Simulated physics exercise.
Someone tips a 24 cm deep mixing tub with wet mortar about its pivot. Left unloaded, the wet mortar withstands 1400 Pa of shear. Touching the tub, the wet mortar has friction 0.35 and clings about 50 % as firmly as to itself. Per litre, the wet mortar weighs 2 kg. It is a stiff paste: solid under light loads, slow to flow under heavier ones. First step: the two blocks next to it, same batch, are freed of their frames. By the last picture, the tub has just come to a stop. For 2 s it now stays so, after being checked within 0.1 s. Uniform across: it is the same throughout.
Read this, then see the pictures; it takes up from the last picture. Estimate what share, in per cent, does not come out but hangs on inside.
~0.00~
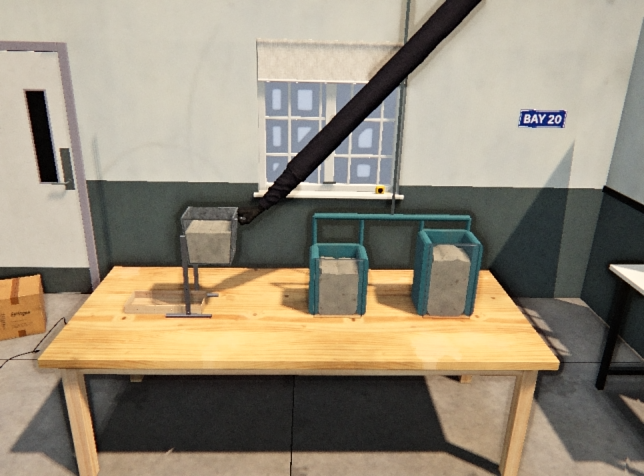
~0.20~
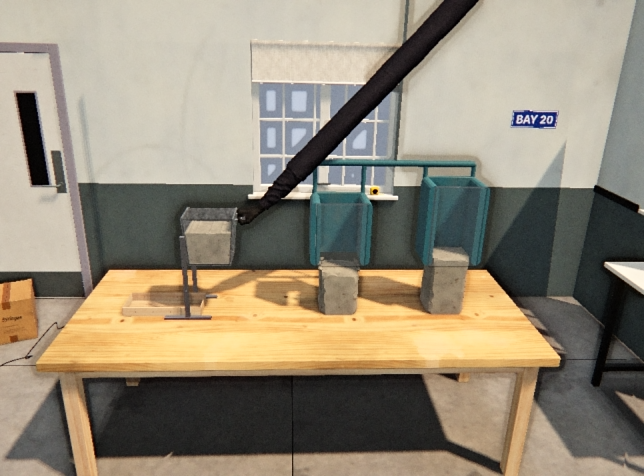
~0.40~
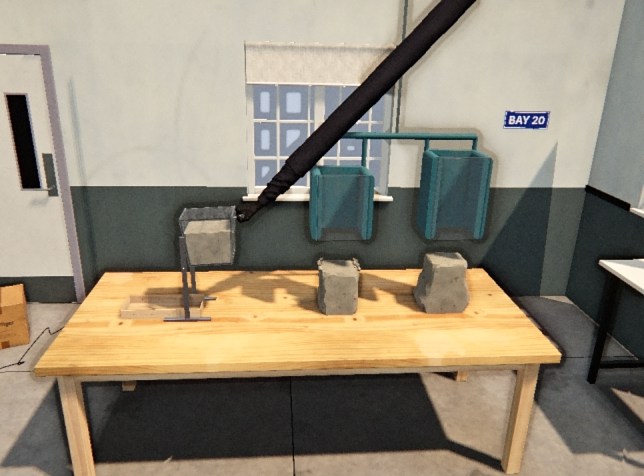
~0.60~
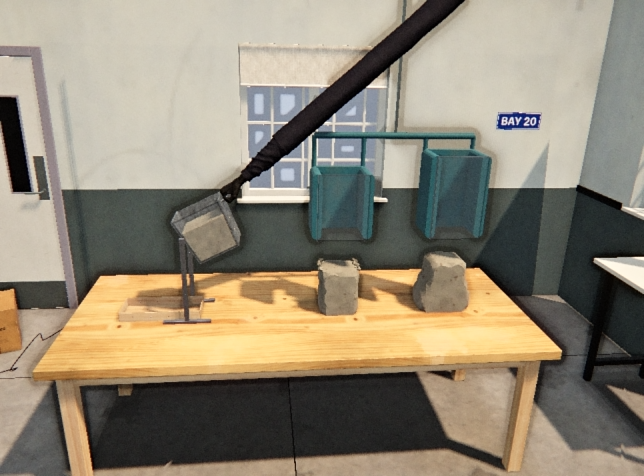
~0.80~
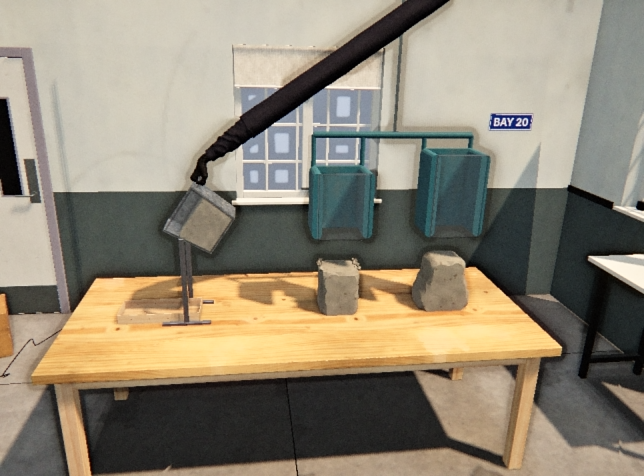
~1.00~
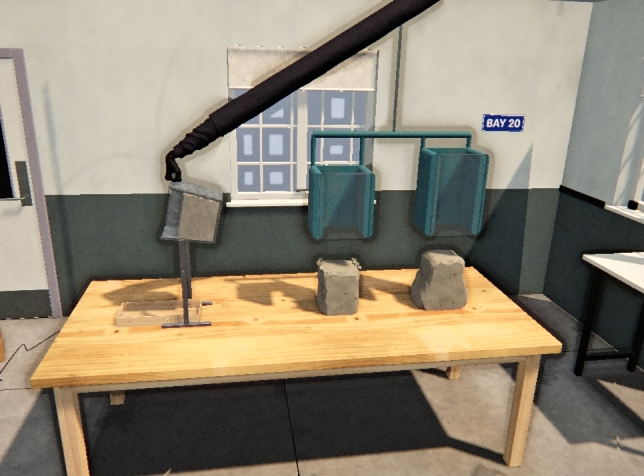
Some 100 per cent hangs on inside.
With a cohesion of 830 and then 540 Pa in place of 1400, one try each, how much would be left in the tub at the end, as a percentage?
The answers, in order, are 100 % and 100 %.
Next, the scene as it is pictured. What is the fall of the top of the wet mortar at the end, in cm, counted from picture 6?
Roughly 0 cm.
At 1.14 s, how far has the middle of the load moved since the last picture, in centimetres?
The change is near 0 cm.
By 1.14 s, the tub is at 78 degrees and holds 100 %.
By 1.31 s, the tub is at 78 degrees and holds 100 %.
By 1.48 s, the tub is at 78 degrees and holds 100 %.
By 1.65 s, the tub is at 78 degrees and holds 100 %.
By 3.00 s, at the end, the tub is at 78 degrees and holds 100 %.
